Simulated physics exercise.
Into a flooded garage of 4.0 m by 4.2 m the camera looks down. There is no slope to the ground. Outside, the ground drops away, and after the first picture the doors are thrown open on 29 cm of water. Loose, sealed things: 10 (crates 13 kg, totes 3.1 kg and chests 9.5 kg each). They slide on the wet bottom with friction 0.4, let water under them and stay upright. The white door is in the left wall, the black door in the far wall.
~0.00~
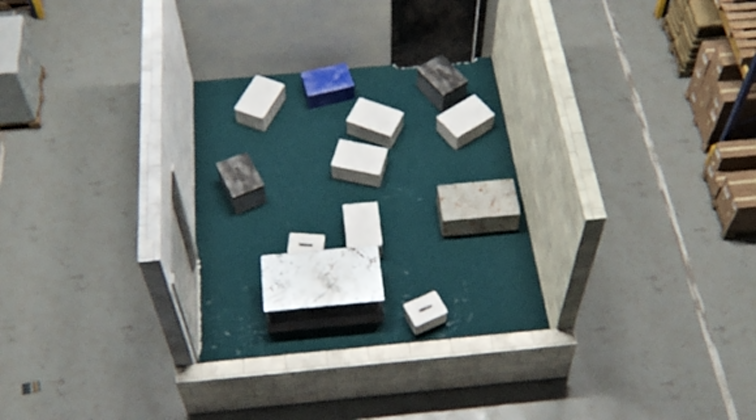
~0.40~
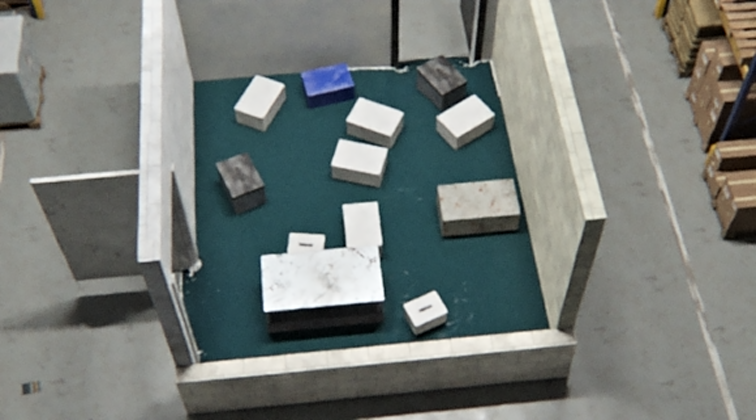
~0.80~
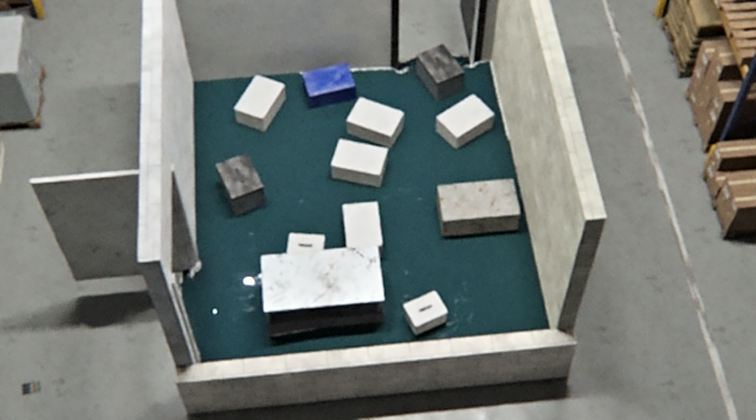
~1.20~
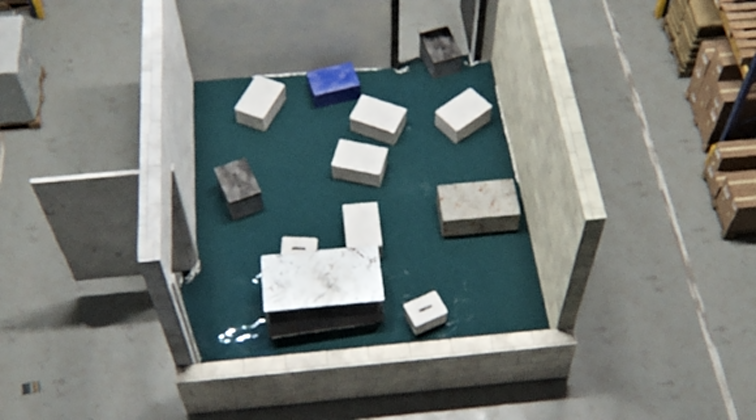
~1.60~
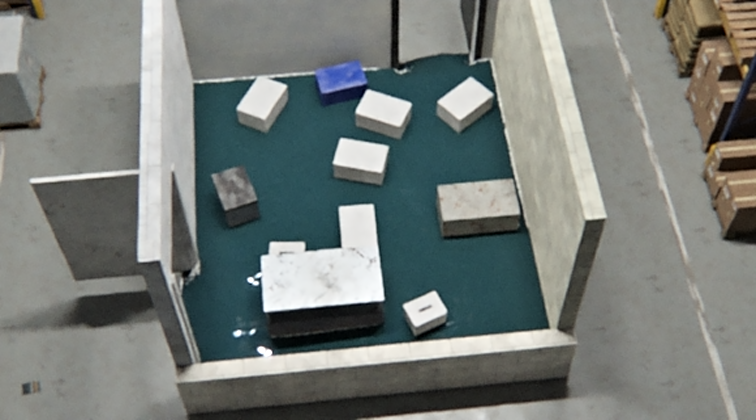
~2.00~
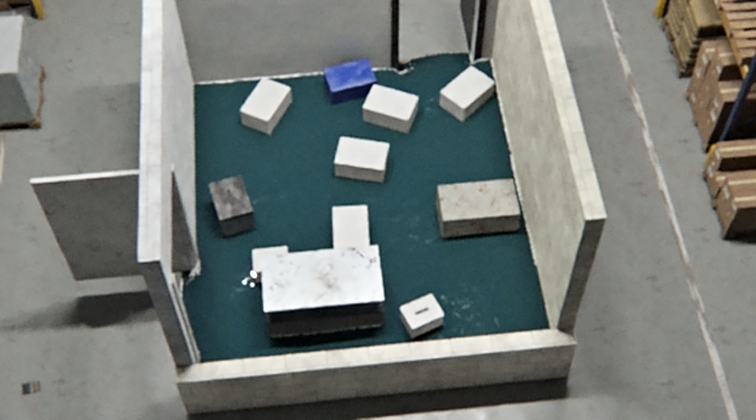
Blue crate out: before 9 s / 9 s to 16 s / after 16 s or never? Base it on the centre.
Before 9 s.
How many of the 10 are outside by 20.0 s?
Count at that moment: 9.
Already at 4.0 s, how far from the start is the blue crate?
Shift: About 80 cm.
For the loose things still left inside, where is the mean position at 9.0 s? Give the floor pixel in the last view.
Roughly at (310, 188).
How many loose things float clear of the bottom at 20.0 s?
The number is 1.
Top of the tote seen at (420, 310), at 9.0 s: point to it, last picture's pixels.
The top should be near pixel (208, 311).
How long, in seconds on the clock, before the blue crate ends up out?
Exit time: About 5.5 s.
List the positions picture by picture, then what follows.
The first picture shows the blue crate at (327, 79) floats; about 4330 L in view; 0 of 10 have shifted.
The second picture shows the blue crate at (327, 79), afloat; 29 cm deep round most things; 0 of 10 have shifted.
The third picture shows the blue crate at (328, 79), afloat; 28 cm deep round most things; 1 of 10 have shifted.
The fourth picture shows the blue crate at (333, 79), afloat, 8 cm from its start; about 3960 L in view; 6 of 10 have shifted.
The fifth picture shows the blue crate at (341, 77), afloat, 18 cm from its start; about 3830 L in view; 8 of 10 have shifted.
The sixth picture shows the blue crate at (350, 75) floats, 30 cm from its start; about 3680 L in view; 9 of 10 have shifted.
After 4.0 s the blue crate is near (390, 69), 0.8 m from its start, afloat; 3 of 10 are out; 6 afloat.
After 9.0 s the blue crate has gone out (at 5.4 s); 7 of 10 are out; 3 afloat.
After 16.0 s the blue crate has gone out (at 5.4 s); 9 of 10 are out; 1 afloat.
After 20.0 s the blue crate has gone out (at 5.4 s); 9 of 10 are out; 1 afloat.
